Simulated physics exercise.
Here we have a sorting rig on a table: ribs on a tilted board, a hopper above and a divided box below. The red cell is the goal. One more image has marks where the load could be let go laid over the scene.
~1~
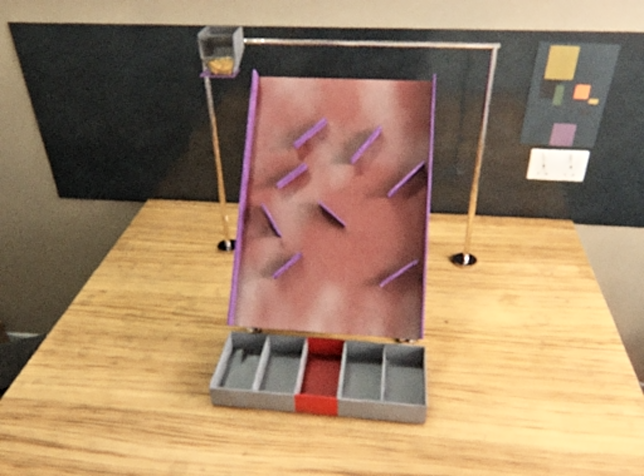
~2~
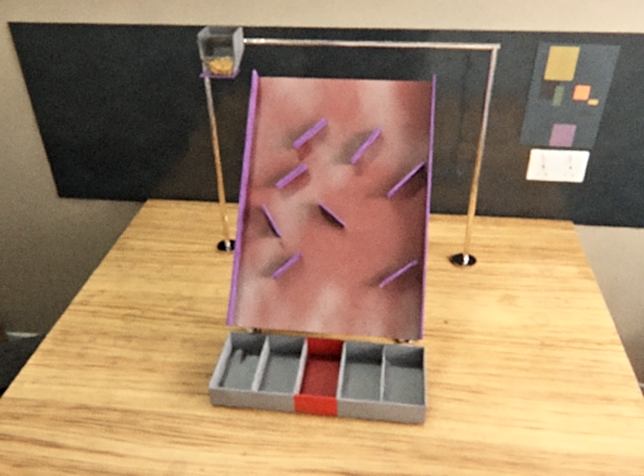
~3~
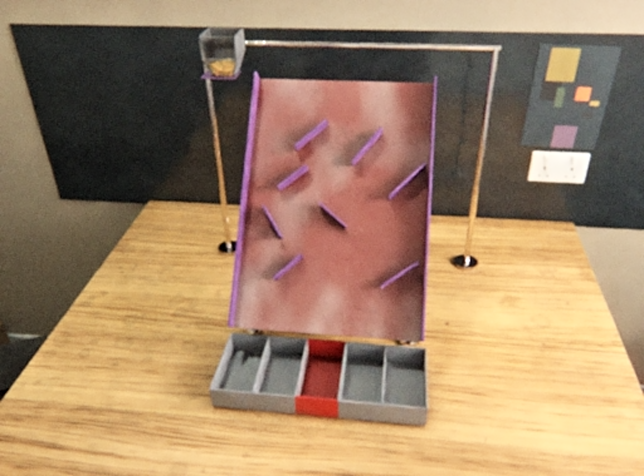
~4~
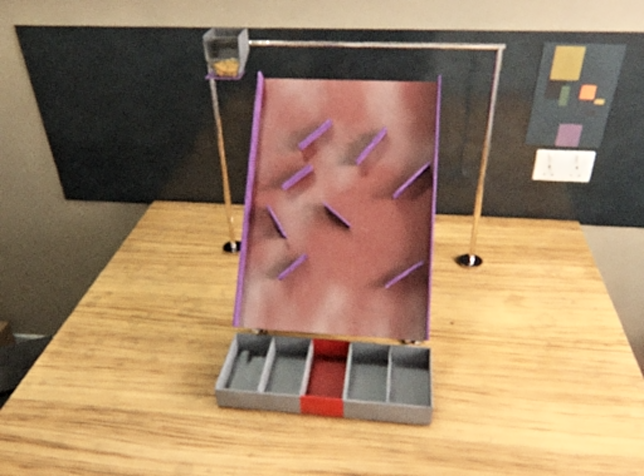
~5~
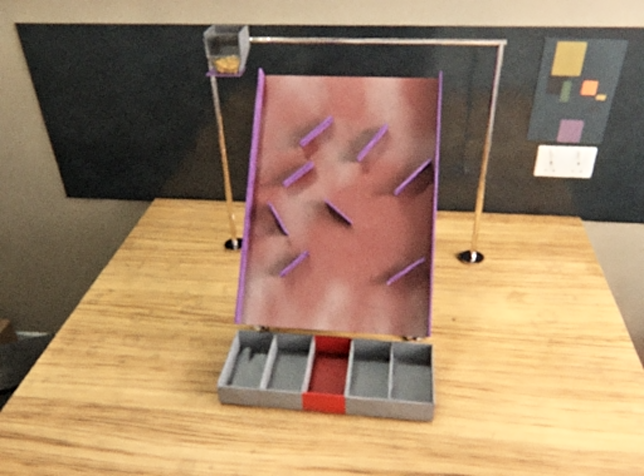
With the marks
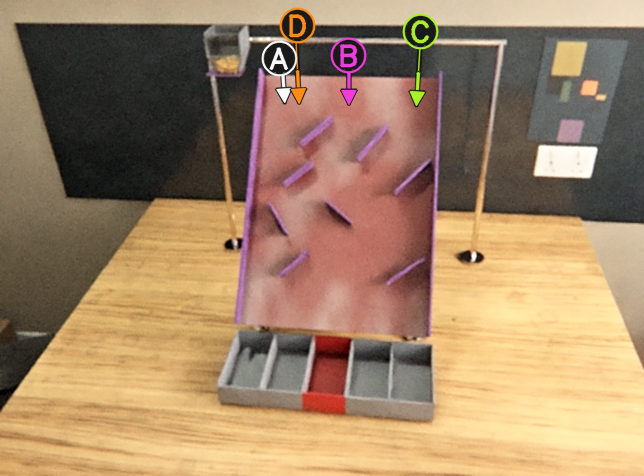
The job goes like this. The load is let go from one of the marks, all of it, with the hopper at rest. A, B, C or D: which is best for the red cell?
C works best here.
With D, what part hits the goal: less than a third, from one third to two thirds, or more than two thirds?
It is less than a third.
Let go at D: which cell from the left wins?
The first.
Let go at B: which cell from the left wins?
The fourth from the left.
On the marked copy, mark A meets the board at (284, 97); mark B meets the board at (348, 99); mark C meets the board at (416, 100); mark D meets the board at (298, 98).
If A is chosen, only a few in the red cell, all but a few in other cells.
If B is chosen, none at all in the red cell, all but a few in other cells, a small share held on the board.
If C is chosen, close to half in the red cell, close to a third in other cells, a small share held on the board.
If D is chosen, none at all in the red cell, all but a few in other cells.
